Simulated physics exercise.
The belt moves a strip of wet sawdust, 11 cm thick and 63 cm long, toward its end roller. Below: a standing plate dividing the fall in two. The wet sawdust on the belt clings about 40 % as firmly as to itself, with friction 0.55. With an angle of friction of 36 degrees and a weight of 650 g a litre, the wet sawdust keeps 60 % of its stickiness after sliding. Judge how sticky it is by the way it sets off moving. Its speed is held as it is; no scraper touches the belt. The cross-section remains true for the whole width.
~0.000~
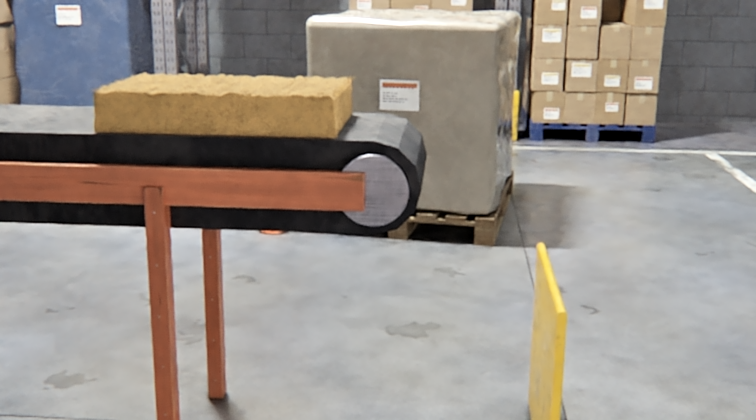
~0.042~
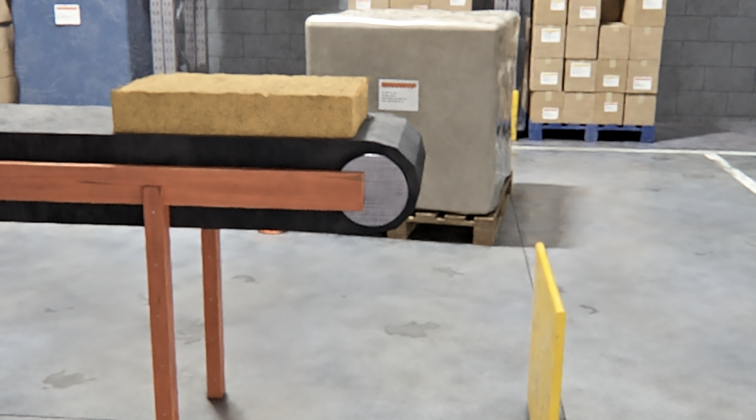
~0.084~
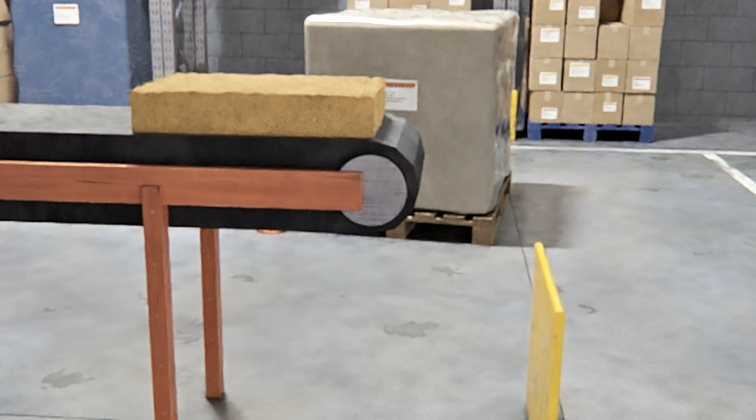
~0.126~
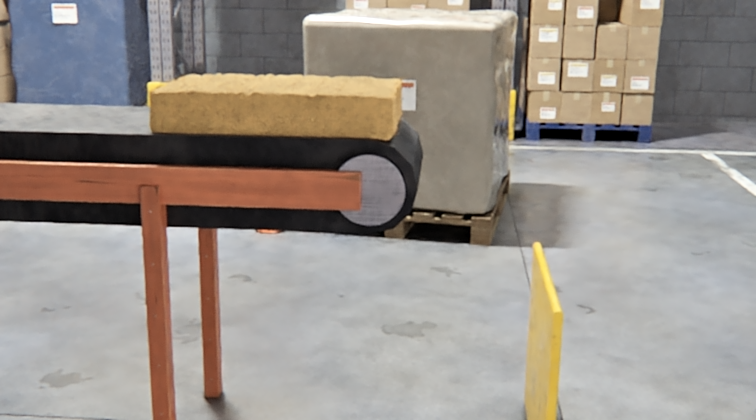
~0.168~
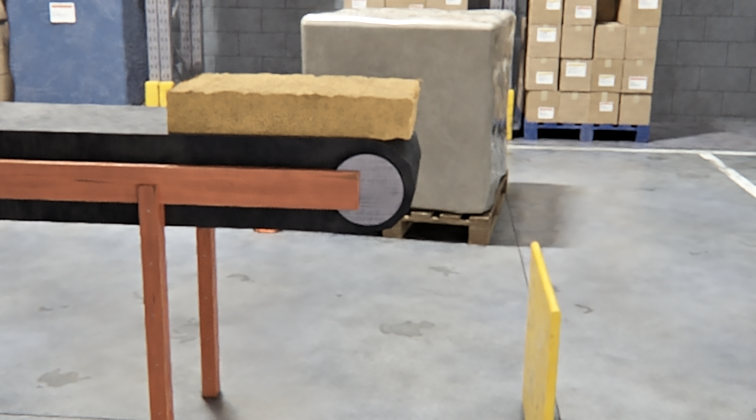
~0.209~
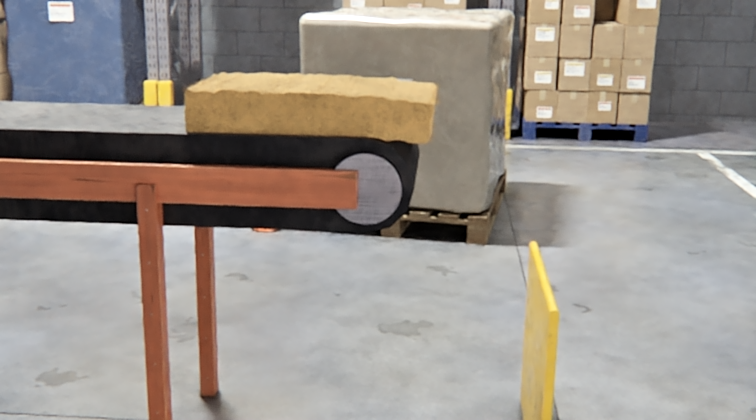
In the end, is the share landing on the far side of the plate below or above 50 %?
It ends up short of 50 %.
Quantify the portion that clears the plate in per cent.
Estimate: Near 22 %.
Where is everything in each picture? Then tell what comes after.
The first picture shows foremost bit of the wet sawdust at (334, 121).
The second picture shows foremost bit of the wet sawdust at (354, 97).
The third picture shows foremost bit of the wet sawdust at (373, 121).
The fourth picture shows foremost bit of the wet sawdust at (393, 105), 9 % of it past the top of the roller, in one piece.
The fifth picture shows foremost bit of the wet sawdust at (412, 107), 17 % of it past the top of the roller, in one piece.
The sixth picture shows foremost bit of the wet sawdust at (432, 112), 25 % of it past the top of the roller, in one piece.
After 0.37 s, 0 % is beyond the plate's line.
After 0.57 s, 6 % is beyond the plate's line.
After 0.76 s, 11 % is beyond the plate's line.
After 0.95 s, 22 % is beyond the plate's line.
After 2.12 s, 22 % is beyond the plate's line.
